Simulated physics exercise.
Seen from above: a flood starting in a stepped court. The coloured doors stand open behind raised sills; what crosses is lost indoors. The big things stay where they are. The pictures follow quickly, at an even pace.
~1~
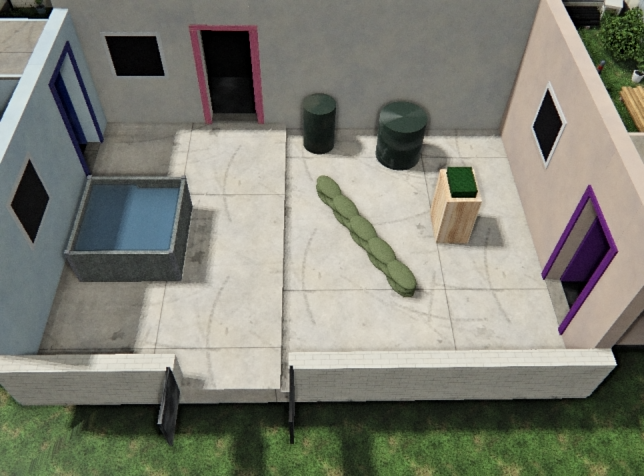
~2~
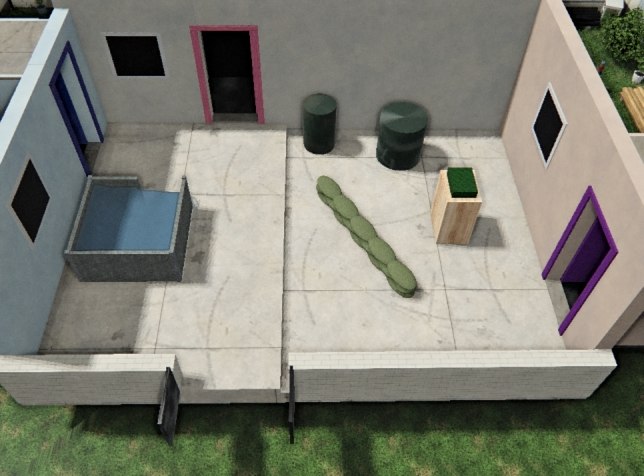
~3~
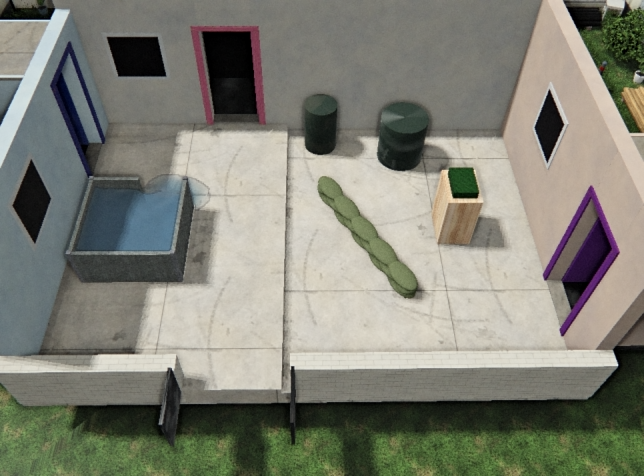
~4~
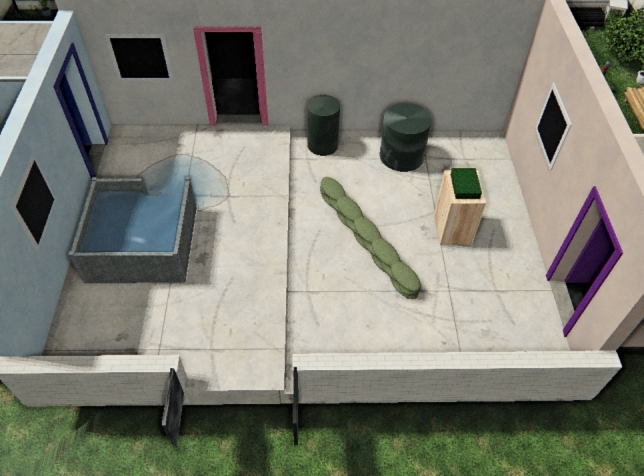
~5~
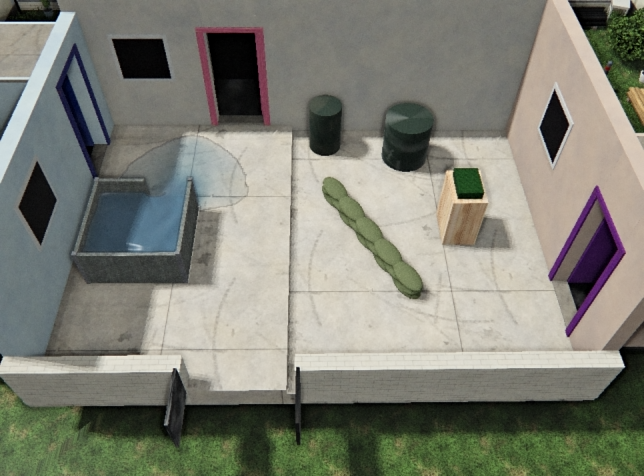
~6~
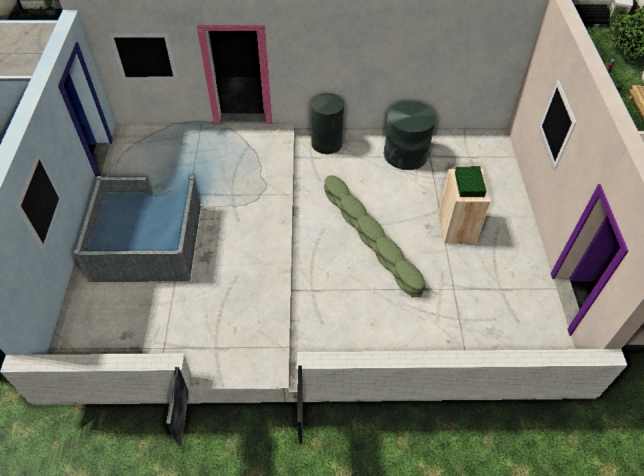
A walled, stepped courtyard of pale paving is seen from high above, with grass in front and a blue door frame at left, a pink one at the back and a purple one at right. A grey tank of blue water stands at left, across from a long green hedge, two dark green drums and a wooden planter. The tank's far side opens and clear water spreads backward and rightward across the paving in a widening fan, while the view shifts very slightly.
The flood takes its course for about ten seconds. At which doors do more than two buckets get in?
In the end: The blue door floods; the pink door floods; the purple door holds within the limit.
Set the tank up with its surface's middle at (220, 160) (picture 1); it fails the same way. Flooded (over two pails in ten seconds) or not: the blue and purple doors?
In short: The blue door lets less in; the purple door lets less in.
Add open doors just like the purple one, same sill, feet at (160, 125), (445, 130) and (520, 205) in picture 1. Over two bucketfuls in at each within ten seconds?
As listed: Is over, is under, takes less.
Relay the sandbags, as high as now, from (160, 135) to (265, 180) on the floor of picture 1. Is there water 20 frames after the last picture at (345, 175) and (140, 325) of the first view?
In that order: Free of water, no water.
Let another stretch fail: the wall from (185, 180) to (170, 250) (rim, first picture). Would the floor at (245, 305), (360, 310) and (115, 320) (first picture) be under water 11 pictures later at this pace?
In turn: Wet, covered, not flooded.
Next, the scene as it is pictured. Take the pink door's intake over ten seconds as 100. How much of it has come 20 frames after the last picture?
I make it 65 per cent.
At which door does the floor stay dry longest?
The door marked purple.
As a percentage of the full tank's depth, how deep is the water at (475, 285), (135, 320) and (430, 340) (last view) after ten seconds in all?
Roughly 2, 2 and 4 per cent, in turn.
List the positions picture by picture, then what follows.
The first frame shows the open tank at (130, 217) is whole and still.
In the second frame, water pours out on the open tank's far side and has run to (193, 203).
In the third frame, the front is at a hidden place, out from the gap on the open tank's far side.
In the fourth frame, the front is at (191, 159), out from the gap on the open tank's far side.
In the fifth frame, the front is at (199, 139), out from the gap on the open tank's far side.
In the sixth frame, the front is at (216, 123), out from the gap on the open tank's far side.
A moment on, water covers 20 % of the floor; the blue door wet at the sill, nothing in, the pink door over two buckets in, the purple door not reached.
Next, water covers 20 % of the floor; the blue door under two buckets in, the pink door far over two buckets in, the purple door not reached.
Then, water covers 30 % of the floor; the blue door over two buckets in, the pink door far over two buckets in, the purple door not reached.
Later, water covers 45 % of the floor; the blue door over two buckets in, the pink door far over two buckets in, the purple door not reached.
In the end, water covers 75 % of the floor; the blue door over two buckets in, the pink door far over two buckets in, the purple door wet at the sill, nothing in.
